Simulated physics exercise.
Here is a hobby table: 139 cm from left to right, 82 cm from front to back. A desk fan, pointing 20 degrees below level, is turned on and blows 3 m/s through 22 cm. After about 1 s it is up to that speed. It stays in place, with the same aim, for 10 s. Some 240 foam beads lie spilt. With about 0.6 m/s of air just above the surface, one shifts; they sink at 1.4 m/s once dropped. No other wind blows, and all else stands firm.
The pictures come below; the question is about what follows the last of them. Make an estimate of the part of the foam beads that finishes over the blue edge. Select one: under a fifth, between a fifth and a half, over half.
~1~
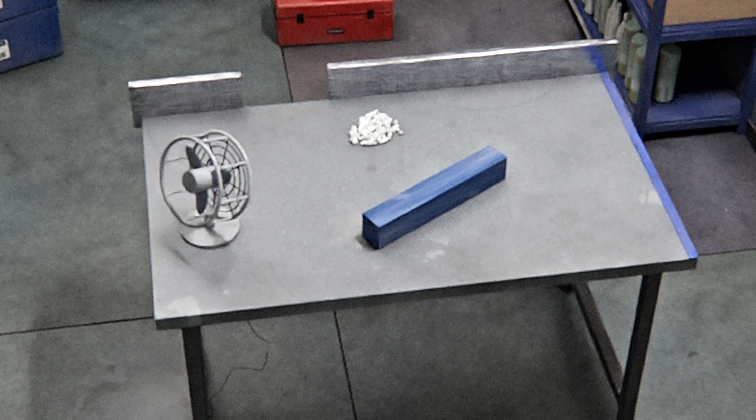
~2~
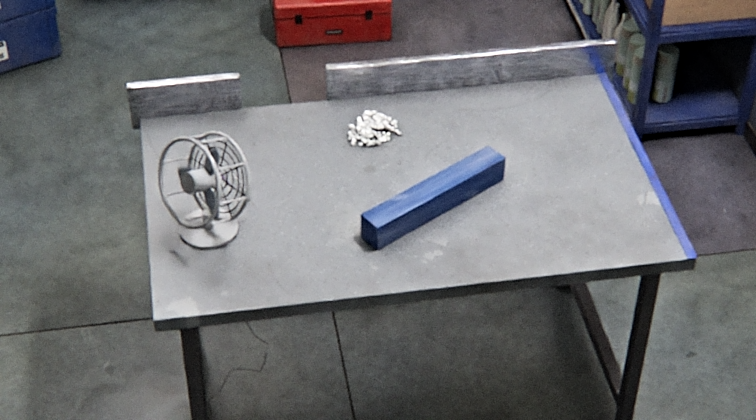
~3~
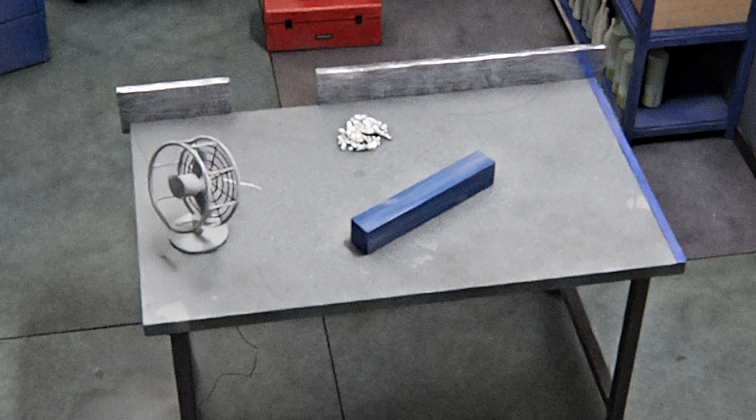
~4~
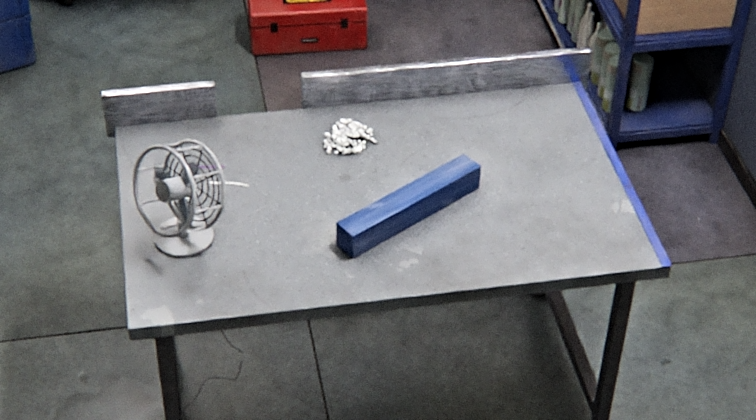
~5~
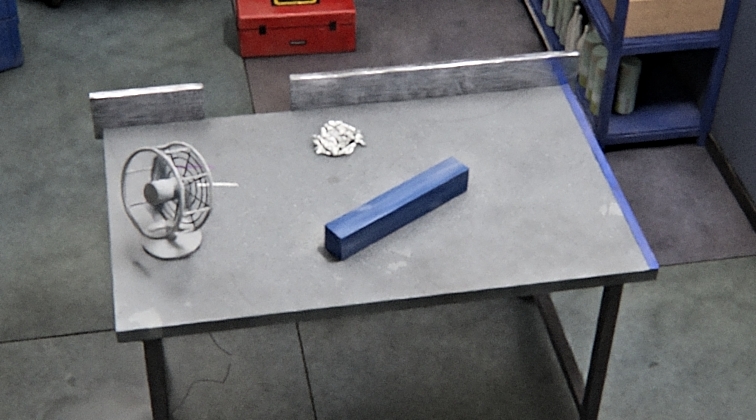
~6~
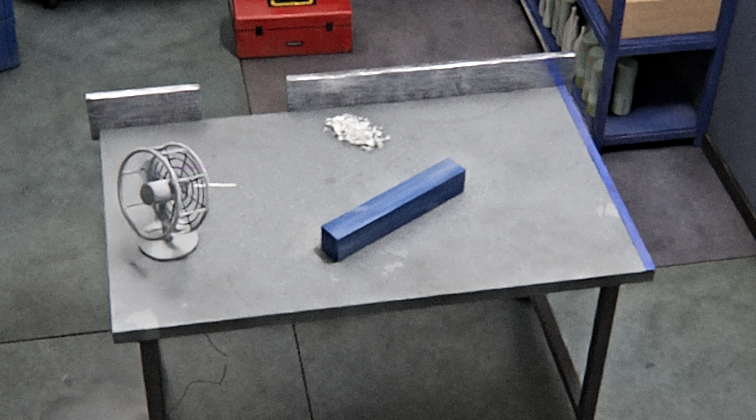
I would select more than half.
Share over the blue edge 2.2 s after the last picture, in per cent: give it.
About 100 %.
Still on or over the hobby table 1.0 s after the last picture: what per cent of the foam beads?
Close to 0 in a hundred are still there at that time.
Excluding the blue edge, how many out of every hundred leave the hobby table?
Close to 0 % of them.
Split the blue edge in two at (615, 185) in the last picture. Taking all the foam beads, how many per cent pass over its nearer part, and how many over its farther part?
Roughly 0 per cent nearer, roughly 100 per cent farther.
Then, 1.0 s after the last picture, 0 % are on the move or not yet settled, 100 % are over the blue edge.
Then, 2.2 s after the last picture, 0 % are on the move or not yet settled, 100 % are over the blue edge.
Then, 4.6 s after the last picture, 0 % are on the move or not yet settled, 100 % are over the blue edge.
Then, 9.1 s after the last picture, at the end, 100 % are over the blue edge.
